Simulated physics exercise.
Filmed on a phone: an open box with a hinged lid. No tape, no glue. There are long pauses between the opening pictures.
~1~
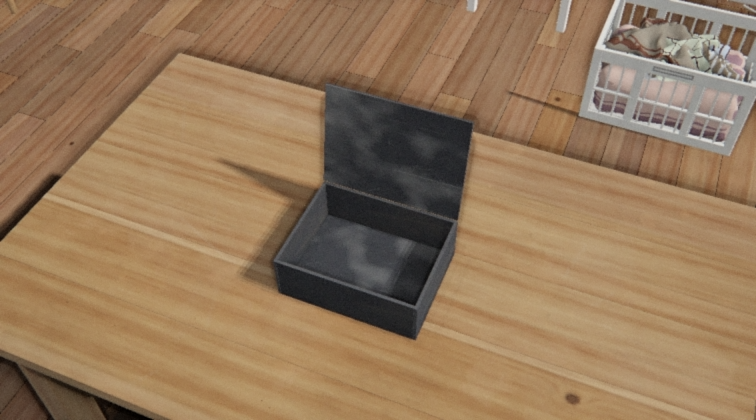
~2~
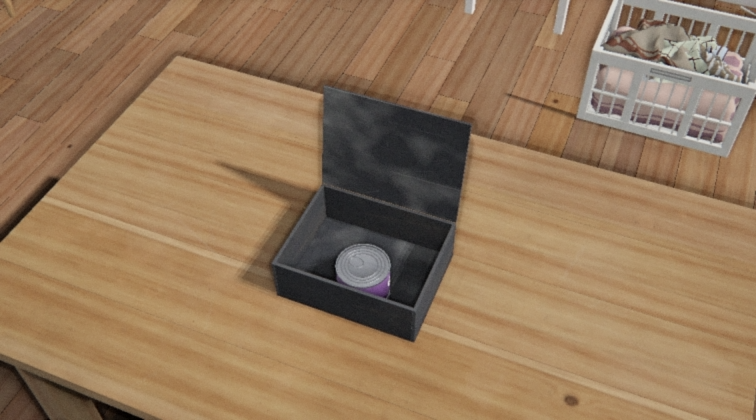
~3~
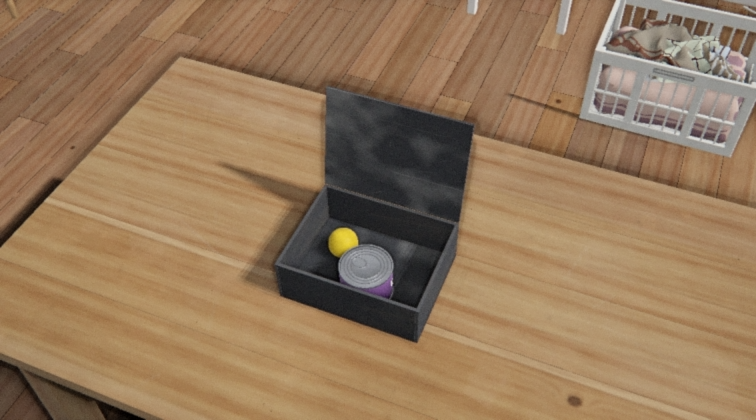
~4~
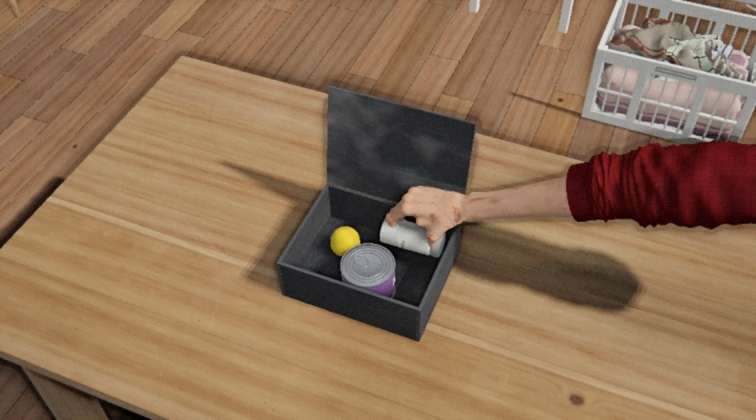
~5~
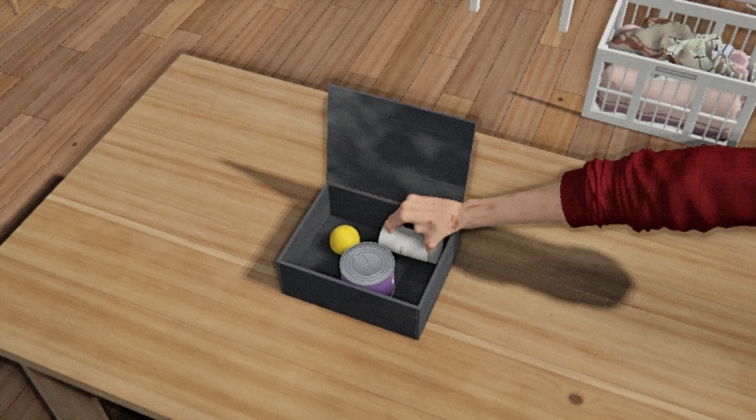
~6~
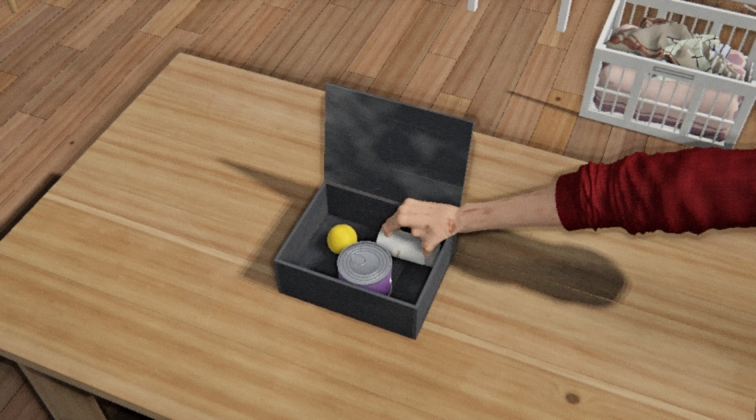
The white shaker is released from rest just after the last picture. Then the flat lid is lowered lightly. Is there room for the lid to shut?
As it turns out, it closes.
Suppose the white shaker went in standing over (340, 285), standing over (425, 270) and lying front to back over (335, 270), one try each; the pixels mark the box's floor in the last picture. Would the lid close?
First, it stays ajar; second, it will not close; third, it sits on the rim.
Then, 1.30 s after the last picture, lid 80° above the rim.
Then, 1.70 s after the last picture, lid 47° above the rim.
Then, 2.00 s after the last picture, lid 11° above the rim.
At rest, lid shut; all 3 in place. Seen from the same camera at the end, white shaker near (408, 247).
